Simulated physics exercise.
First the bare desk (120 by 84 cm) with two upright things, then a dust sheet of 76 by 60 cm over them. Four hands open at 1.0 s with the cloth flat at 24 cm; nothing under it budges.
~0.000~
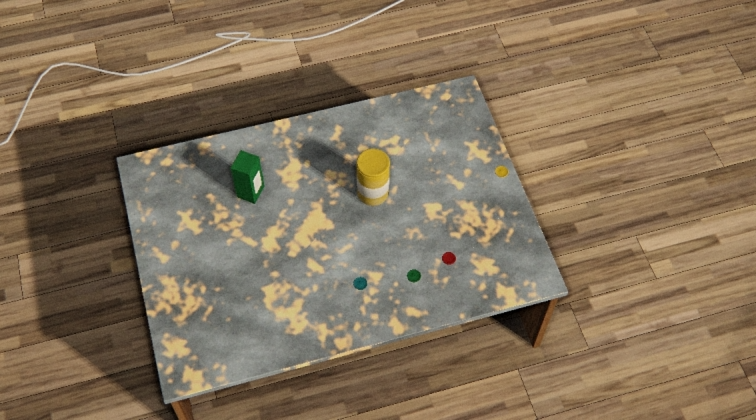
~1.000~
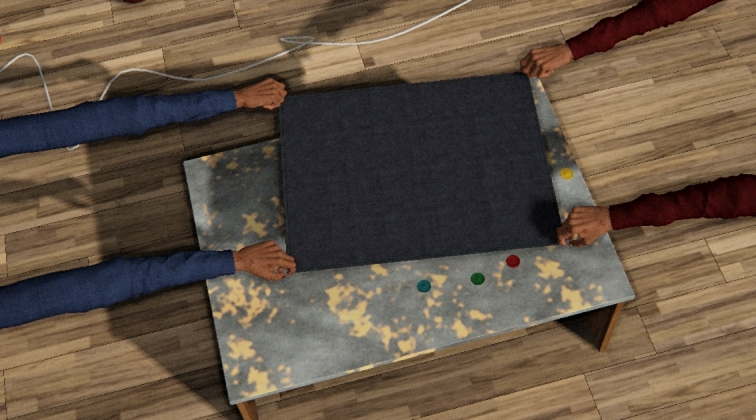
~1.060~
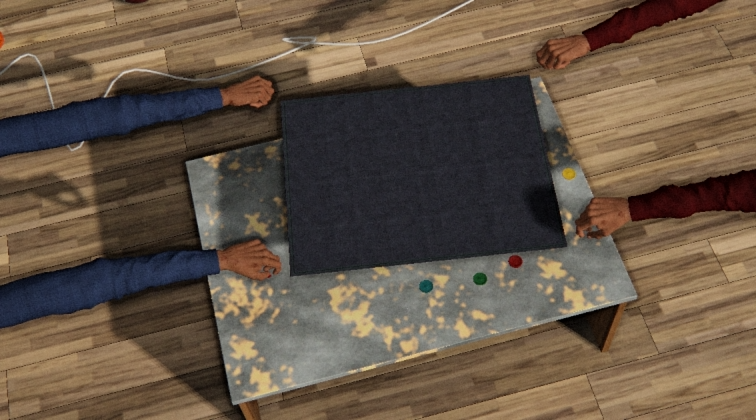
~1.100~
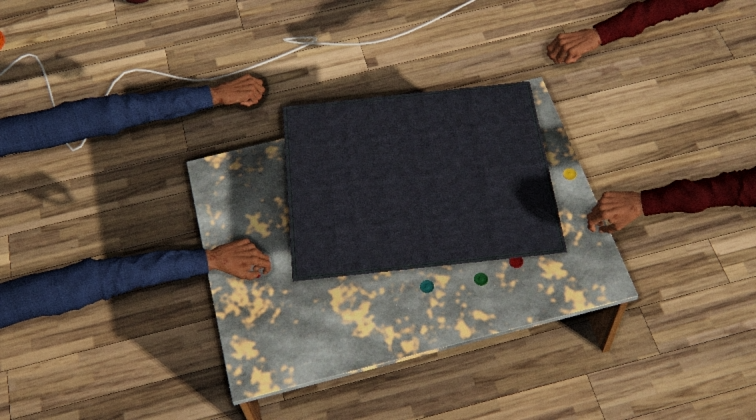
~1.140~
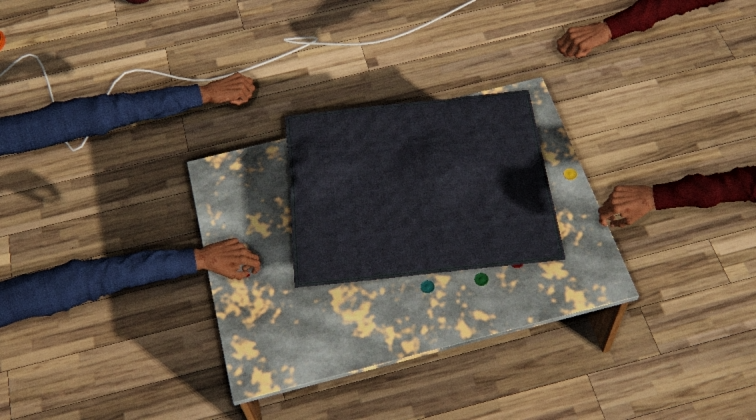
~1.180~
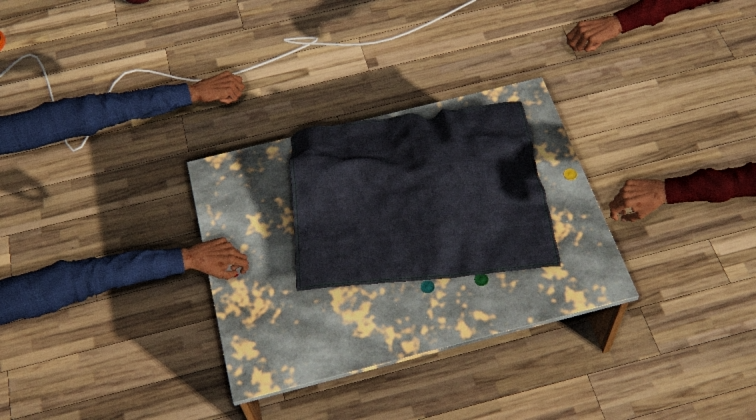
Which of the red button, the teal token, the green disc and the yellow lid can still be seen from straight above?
Result: Red button vanishes under it, teal token still shows, green disc still shows, yellow lid stays uncovered.
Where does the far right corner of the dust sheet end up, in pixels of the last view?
At about (487, 124).
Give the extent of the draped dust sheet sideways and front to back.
About 74 cm by 52 cm.
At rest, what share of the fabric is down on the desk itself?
About 30 per cent.
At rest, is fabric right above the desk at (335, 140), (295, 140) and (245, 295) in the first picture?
In that order: Bare, free, free.
At 1.4 s, 30 % of it is down, spanning 75 by 55 cm, above red button.
At 1.5 s, 30 % of it is down, spanning 74 by 54 cm, above red button.
At 1.7 s, 30 % of it is down, spanning 73 by 53 cm, above red button.
At 1.9 s, 30 % of it is down, spanning 73 by 53 cm, above red button.
At 2.7 s, 30 % of it is down, spanning 73 by 53 cm, above red button.
